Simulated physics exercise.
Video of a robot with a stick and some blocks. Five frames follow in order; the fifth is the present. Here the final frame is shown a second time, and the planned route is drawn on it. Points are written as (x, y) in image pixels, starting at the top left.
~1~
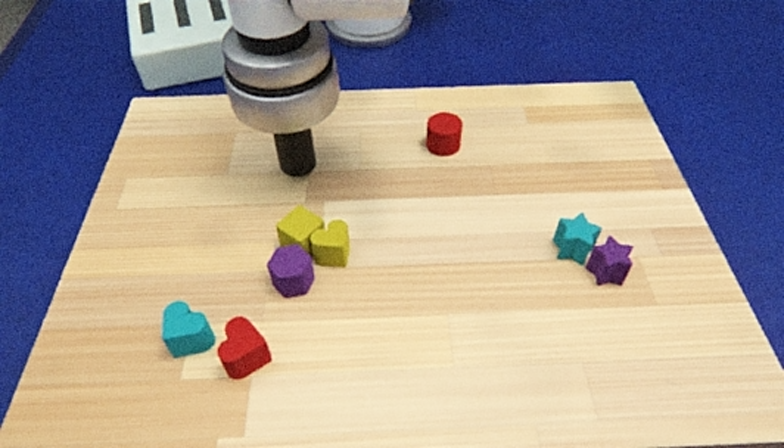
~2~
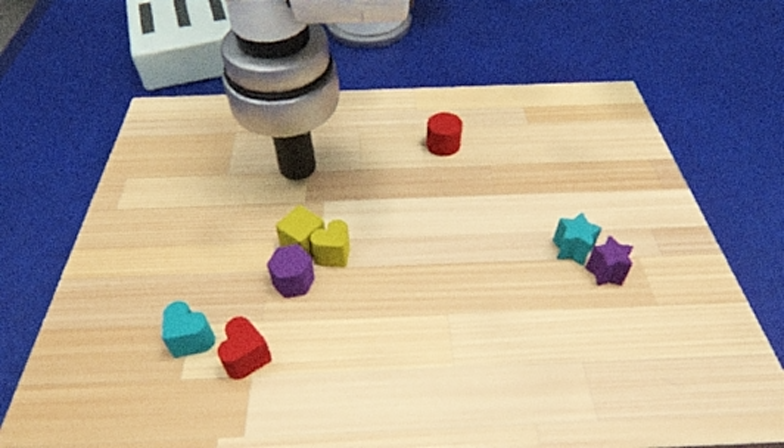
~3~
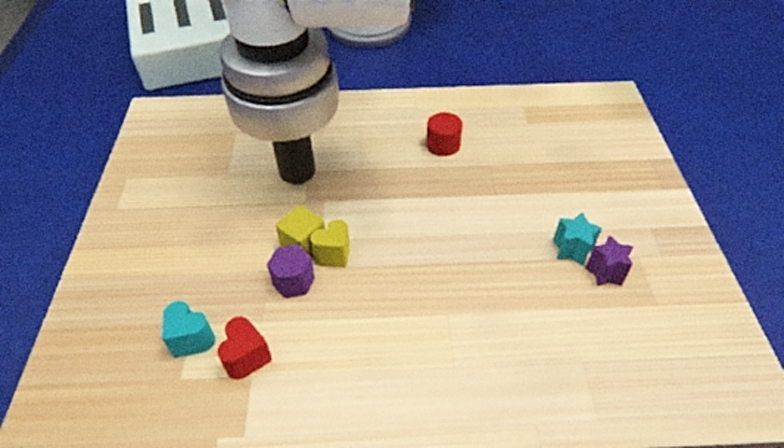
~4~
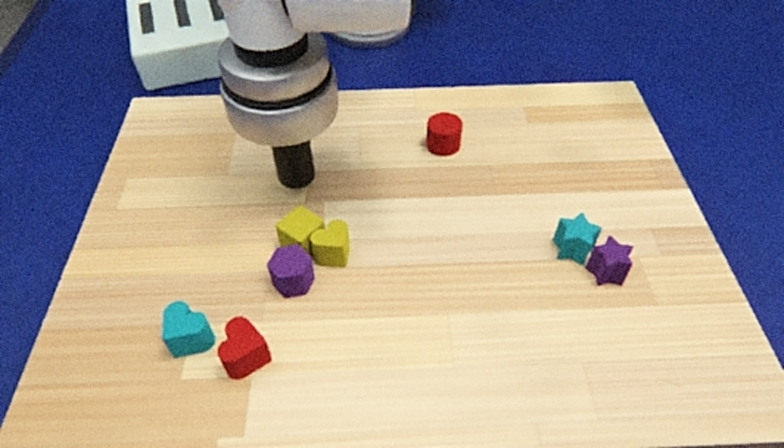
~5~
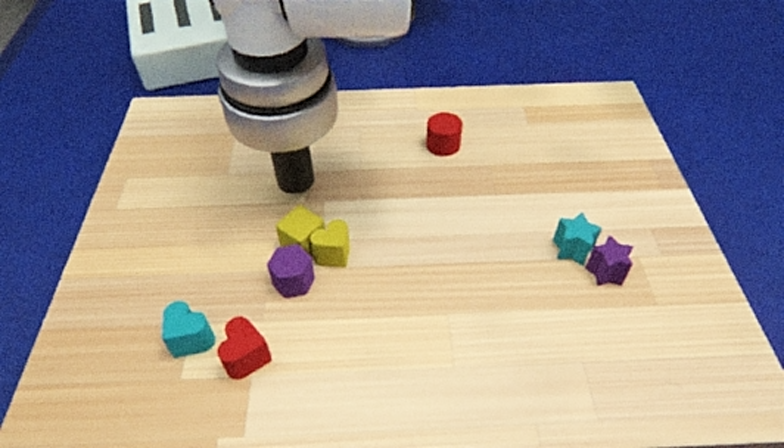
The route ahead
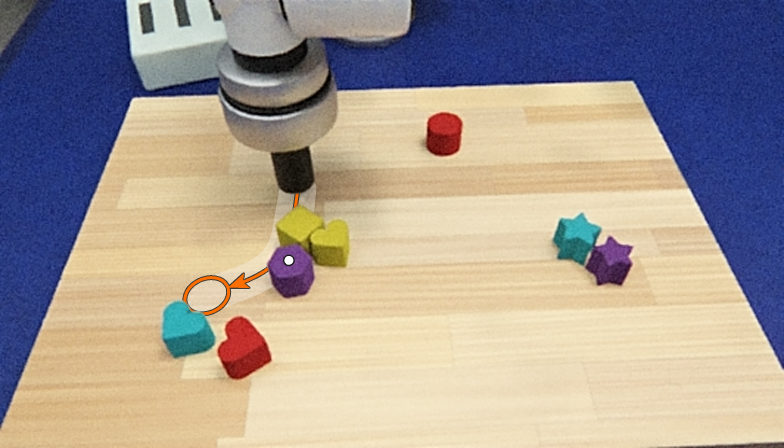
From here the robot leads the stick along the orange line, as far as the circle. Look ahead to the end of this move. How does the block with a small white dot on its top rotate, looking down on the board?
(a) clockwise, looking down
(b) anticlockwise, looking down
My answer is option a.
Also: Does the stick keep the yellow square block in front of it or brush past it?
At that point it is off to one side or behind.
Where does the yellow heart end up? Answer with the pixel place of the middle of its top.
Close to (348, 244).
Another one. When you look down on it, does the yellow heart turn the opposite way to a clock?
I believe so.
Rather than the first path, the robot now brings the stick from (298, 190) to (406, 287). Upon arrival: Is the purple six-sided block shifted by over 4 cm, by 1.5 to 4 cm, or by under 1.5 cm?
It will move less than 1.5 cm.
Drawn move, from (298, 190) over (292, 230) and (264, 271) to (207, 295); the dot is on the purple six-sided block.
On the path given first. One third of the way, stick (290, 222); purple six-sided block (287, 267), turned 10° clockwise; yellow square block (307, 233); yellow heart (340, 240), turned 20° anticlockwise.
Two thirds of the way, stick (261, 263); purple six-sided block (287, 272), turned 25° clockwise; yellow square block (313, 244); yellow heart (348, 244), turned 35° anticlockwise.
At the end, stick (203, 287); turquoise heart still; purple six-sided block (287, 272), turned 25° clockwise; yellow square block (313, 244); yellow heart (348, 244), turned 35° anticlockwise.
